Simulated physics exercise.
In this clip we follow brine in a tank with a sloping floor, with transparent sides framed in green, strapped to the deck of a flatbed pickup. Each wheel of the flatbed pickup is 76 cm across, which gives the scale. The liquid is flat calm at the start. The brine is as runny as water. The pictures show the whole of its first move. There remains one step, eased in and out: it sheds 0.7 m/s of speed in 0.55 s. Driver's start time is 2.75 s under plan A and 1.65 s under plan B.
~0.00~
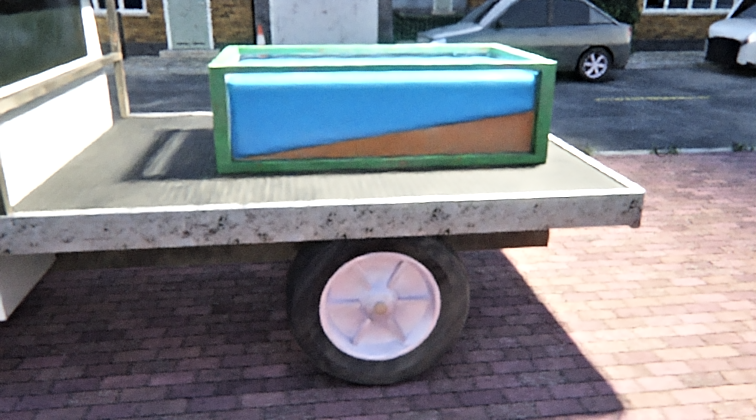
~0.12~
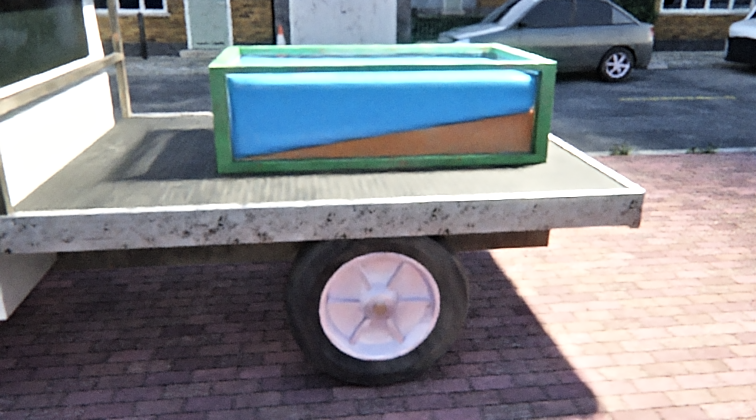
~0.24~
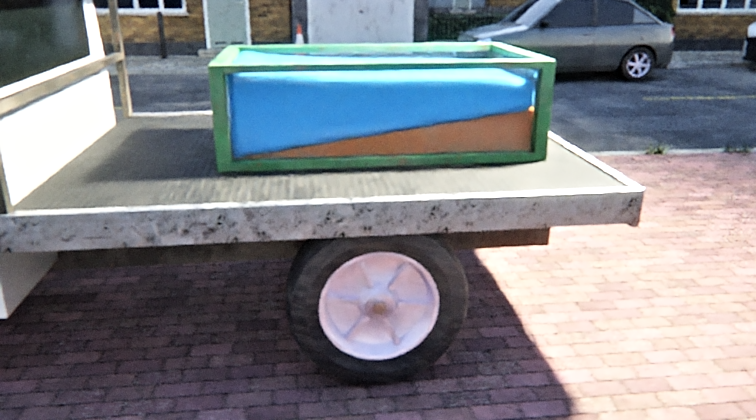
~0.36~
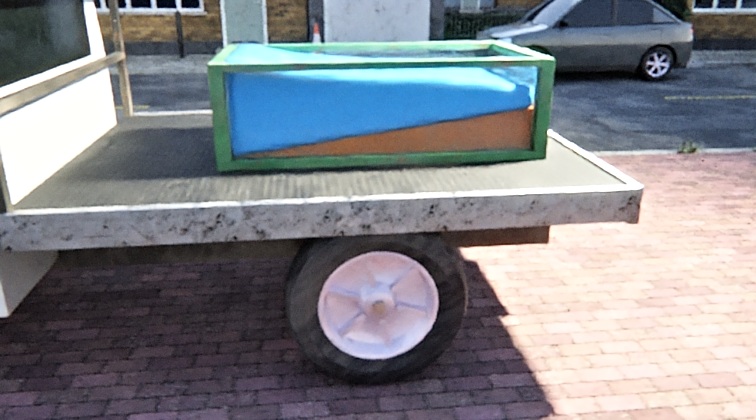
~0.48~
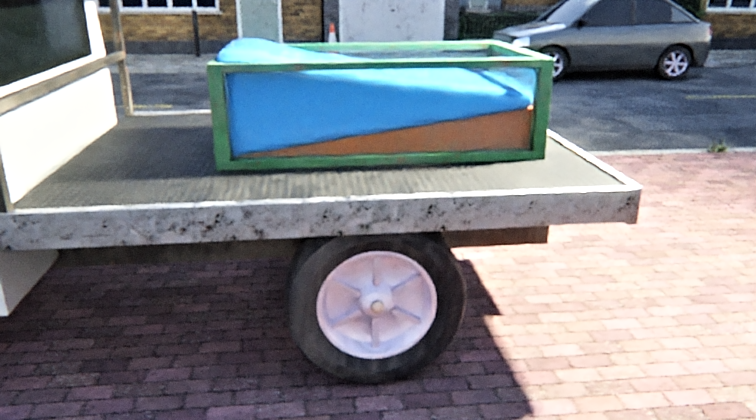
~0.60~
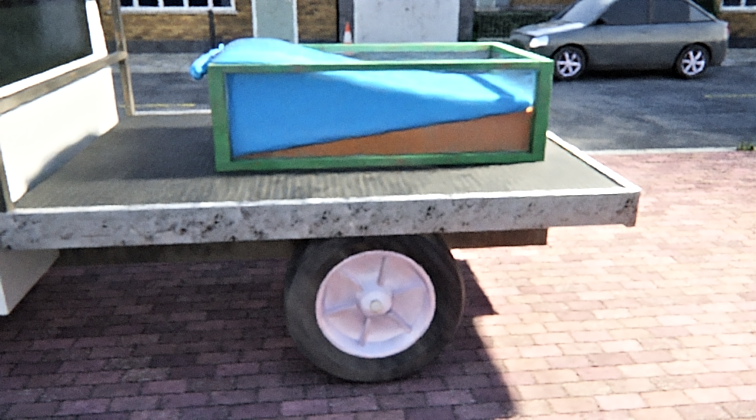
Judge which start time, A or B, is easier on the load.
A.
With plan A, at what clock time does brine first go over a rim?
Around 0.8 s.
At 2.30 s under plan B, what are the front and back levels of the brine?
About 54 cm in front; about 24 cm behind.
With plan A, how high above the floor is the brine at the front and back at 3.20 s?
At the front 40 cm, at the back 24 cm.
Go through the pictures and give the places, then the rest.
In the first frame, the brine reaches (249, 76) at the front end; it reaches (512, 73) at the back end; no slope yet; the front is on the left, levels are read along the near wall; a wheel hub at (382, 313).
In the second frame, the brine reaches (249, 76) at the front end; it reaches (512, 73) at the back end; no slope yet.
In the third frame, the brine reaches (511, 78) at the back end; it is heaped 3° towards the front.
In the fourth frame, the brine reaches (246, 57) at the front end; it reaches (510, 83) at the back end; it is heaped 6° towards the front.
In the fifth frame, the brine reaches (245, 50) at the front end; it reaches (509, 89) at the back end; it is heaped 9° towards the front.
In the sixth frame, the brine reaches (246, 51) at the front end; it reaches (508, 93) at the back end; it is heaped 10° towards the front; a wheel hub at (377, 311).
For plan A, 3.20 s in, it stands 25 cm high behind and 41 cm in front; 7 per cent has gone over the front and the back.
For plan A, 6.28 s in, 8 per cent has gone over the front and the back, 22 of 263 litres.
For plan B, 2.30 s in, it stands 24 cm high behind and 53 cm in front; 6 per cent has gone over the back and the front.
For plan B, 5.18 s in, 16 per cent has gone over the front and the back, 43 of 263 litres.
